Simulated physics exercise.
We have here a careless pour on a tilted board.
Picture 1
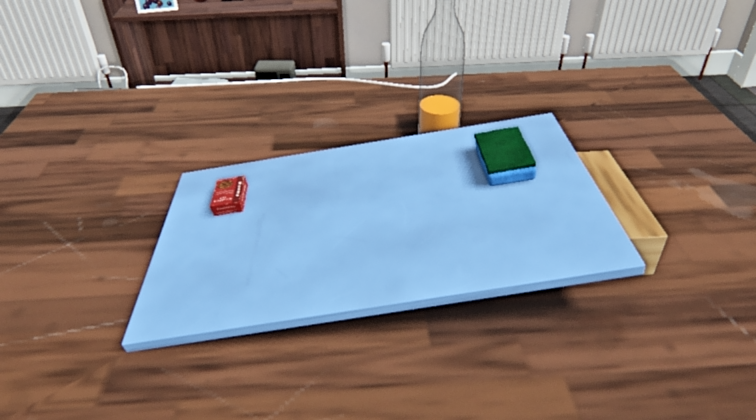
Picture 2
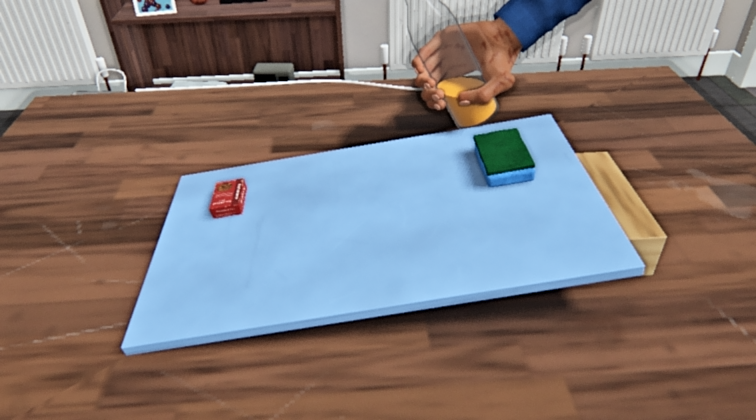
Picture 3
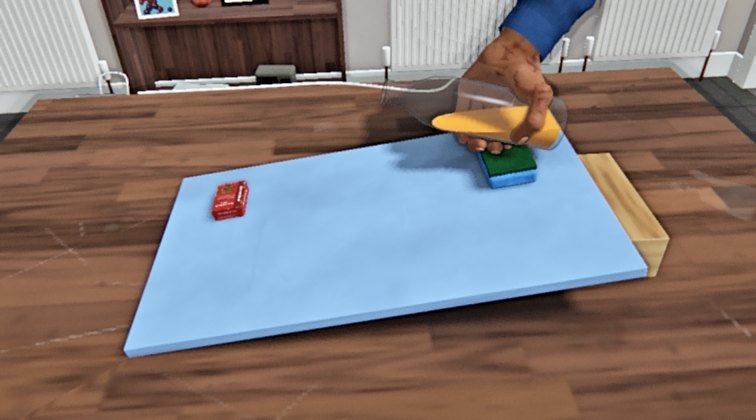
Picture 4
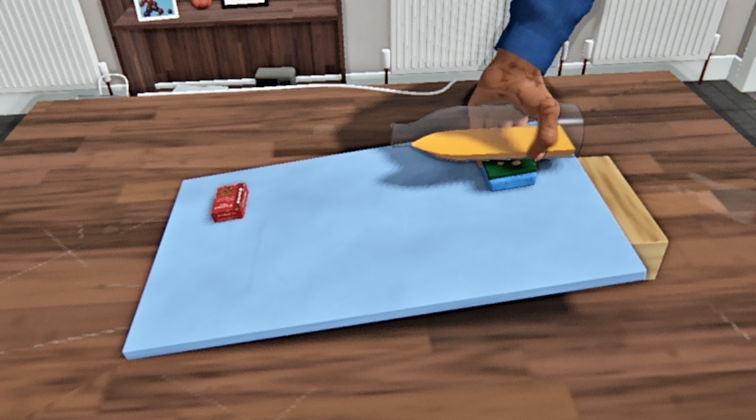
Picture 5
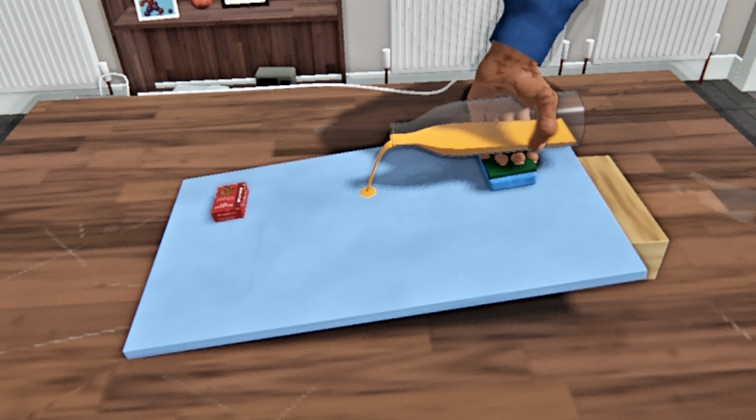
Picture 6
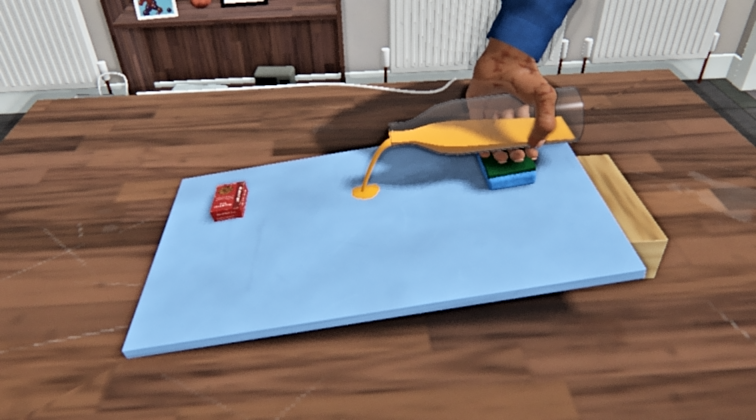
The footage shows a hand lifting a clear bottle of orange liquid from behind a tilted blue board, tipping it above a green and blue sponge, and pouring a thin stream onto the board as a small red carton stays still.
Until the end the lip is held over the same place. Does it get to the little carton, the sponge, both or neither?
Little carton: Reached, sponge: Not reached.
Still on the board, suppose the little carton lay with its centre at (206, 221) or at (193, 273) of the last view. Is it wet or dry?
First placement: It meets the spill; second placement: It misses the spill.
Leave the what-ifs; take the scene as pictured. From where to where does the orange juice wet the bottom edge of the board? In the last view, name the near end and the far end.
The wet part runs from about (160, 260) to (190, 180).
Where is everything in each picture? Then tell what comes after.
The first picture shows the board slopes down to the left; bottle (442, 66) about a quarter full; little carton (230, 195); sponge (504, 156).
The second picture shows bottle (444, 50) tipped 30° with all of its load; little carton (229, 198).
The third picture shows bottle (469, 108) tipped 75° with all of its load; sponge (505, 159).
The fourth picture shows the board slopes down to the left; bottle (481, 133) tipped 90° with all of its load; little carton (230, 202).
The fifth picture shows the first of it lands; bottle (481, 127) tipped 95° with all of its load; sponge (505, 161).
The sixth picture shows the first of it lands; bottle (479, 125) tipped 95° with nearly all of its load; little carton (230, 201); sponge (504, 160).
A moment on, it runs down to the left; the little carton is reached; the sponge is untouched.
Further on, it runs down to the left and off the end; the little carton is reached; the sponge is untouched.
When it is over, it runs down to the left and off the end; the little carton is reached; the sponge is untouched.
